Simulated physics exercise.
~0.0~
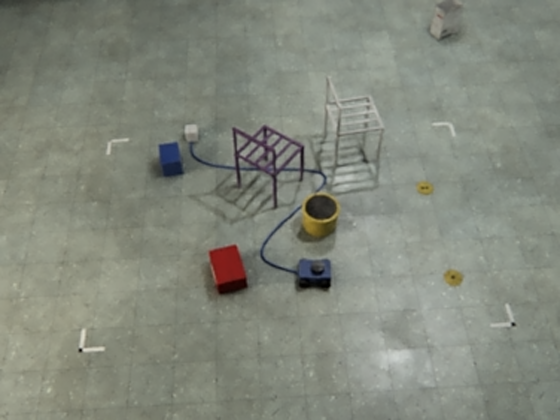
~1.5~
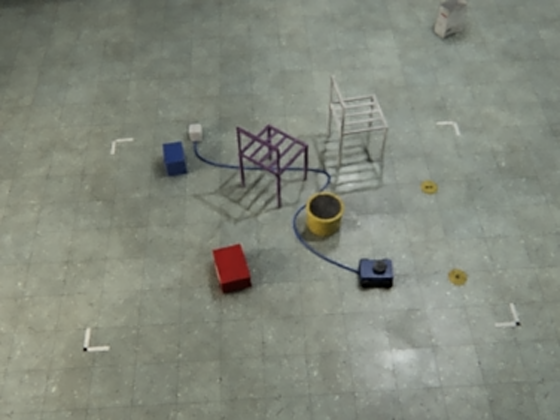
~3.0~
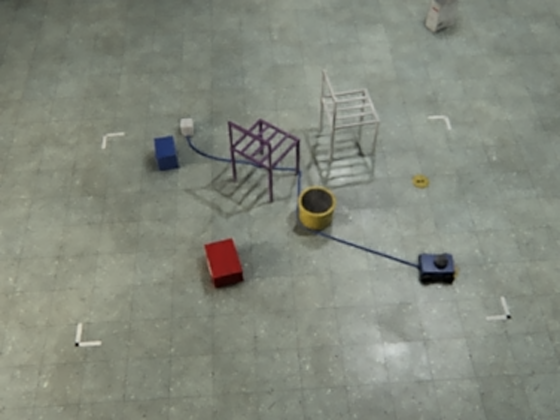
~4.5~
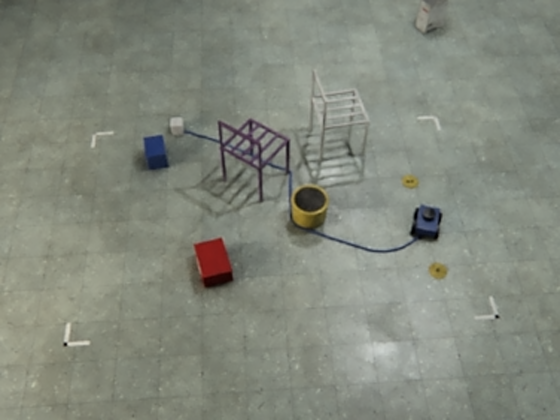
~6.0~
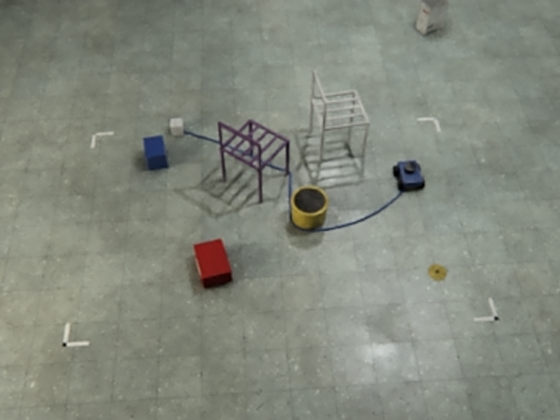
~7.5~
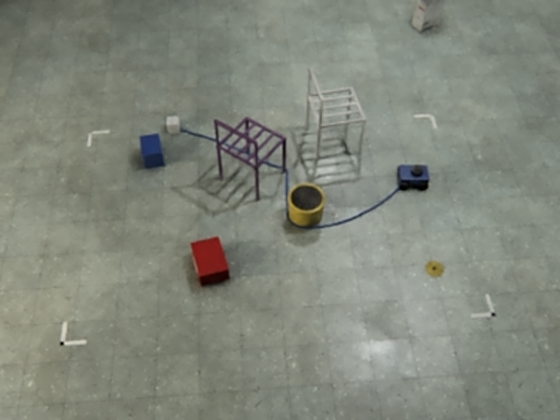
A small blue cart trailing a cable drives right past a yellow pot, turns upward and stops.
